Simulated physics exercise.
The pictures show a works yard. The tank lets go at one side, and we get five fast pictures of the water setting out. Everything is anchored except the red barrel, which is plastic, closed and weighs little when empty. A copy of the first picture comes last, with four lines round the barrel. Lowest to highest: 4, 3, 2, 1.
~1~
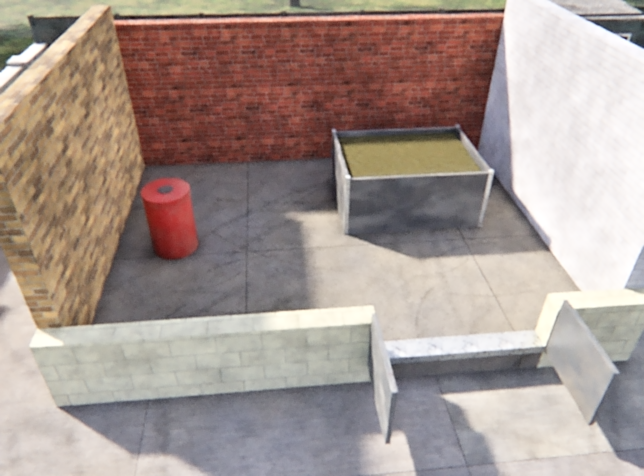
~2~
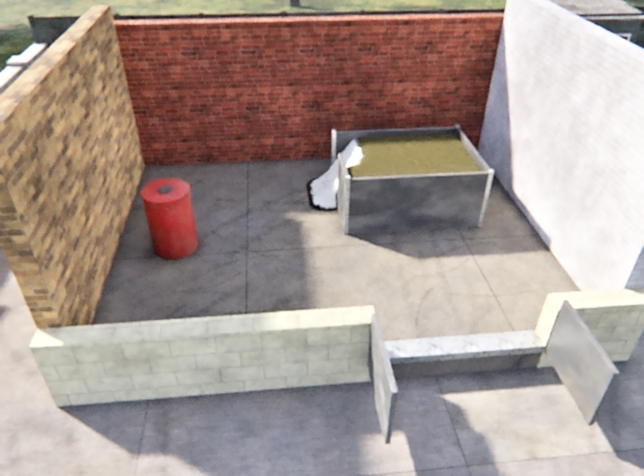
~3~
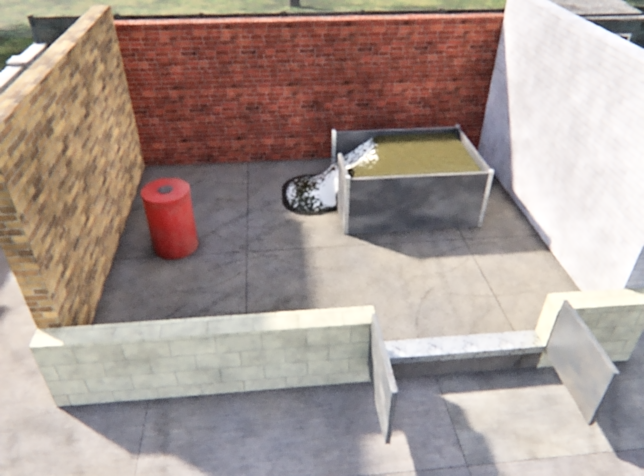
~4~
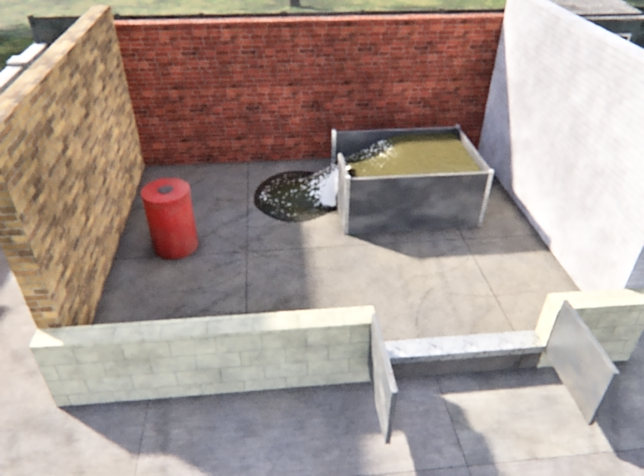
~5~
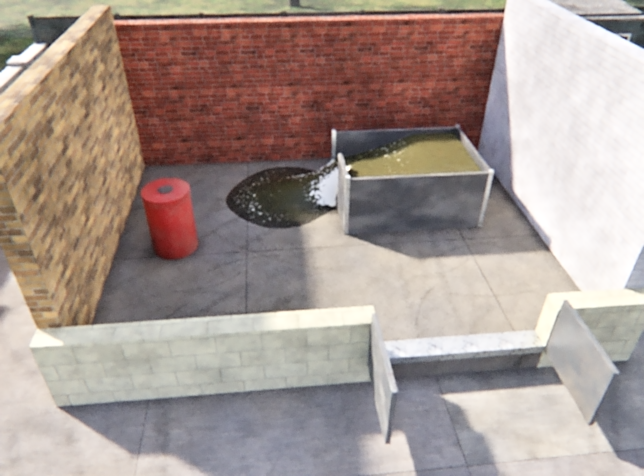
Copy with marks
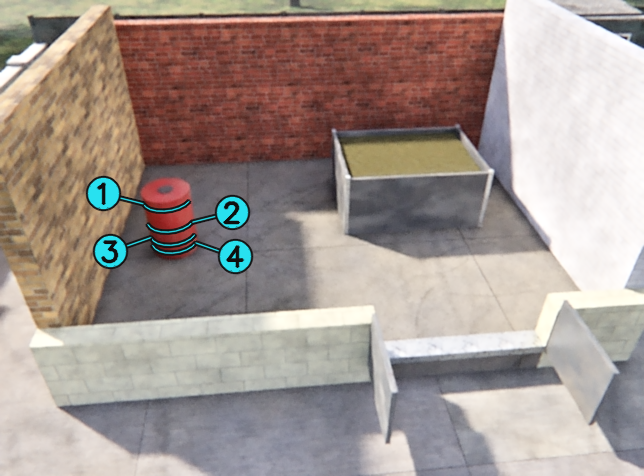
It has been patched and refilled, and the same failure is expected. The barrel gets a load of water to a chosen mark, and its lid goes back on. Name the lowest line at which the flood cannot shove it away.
2.
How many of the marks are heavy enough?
Two of them.
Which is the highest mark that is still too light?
That is mark 3.
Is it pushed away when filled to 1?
No, that is safe.
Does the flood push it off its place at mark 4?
Yes, that goes wrong.
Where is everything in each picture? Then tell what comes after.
Lid of the red barrel at (165, 190); tank full, its middle at (407, 156); open gate at (461, 303).
Water covers 1 % of the ground and is seen nearest the barrel at (320, 206).
Water covers 3 % of the ground and is seen nearest the barrel at (290, 203).
Water covers 6 % of the ground and is seen nearest the barrel at (273, 214).
Lid of the red barrel at (165, 190); water covers 9 % of the ground and is seen nearest the barrel at (251, 217).
On the marked copy, 1 at (164, 211); 2 at (168, 232); 3 at (170, 245); 4 at (172, 253); from the bottom up 4, 3, 2, 1.
For mark 1, it does not move.
For mark 2, it does not move.
For mark 3, it is pushed about half its own width away.
For mark 4, it is pushed about 4 times its own width away.
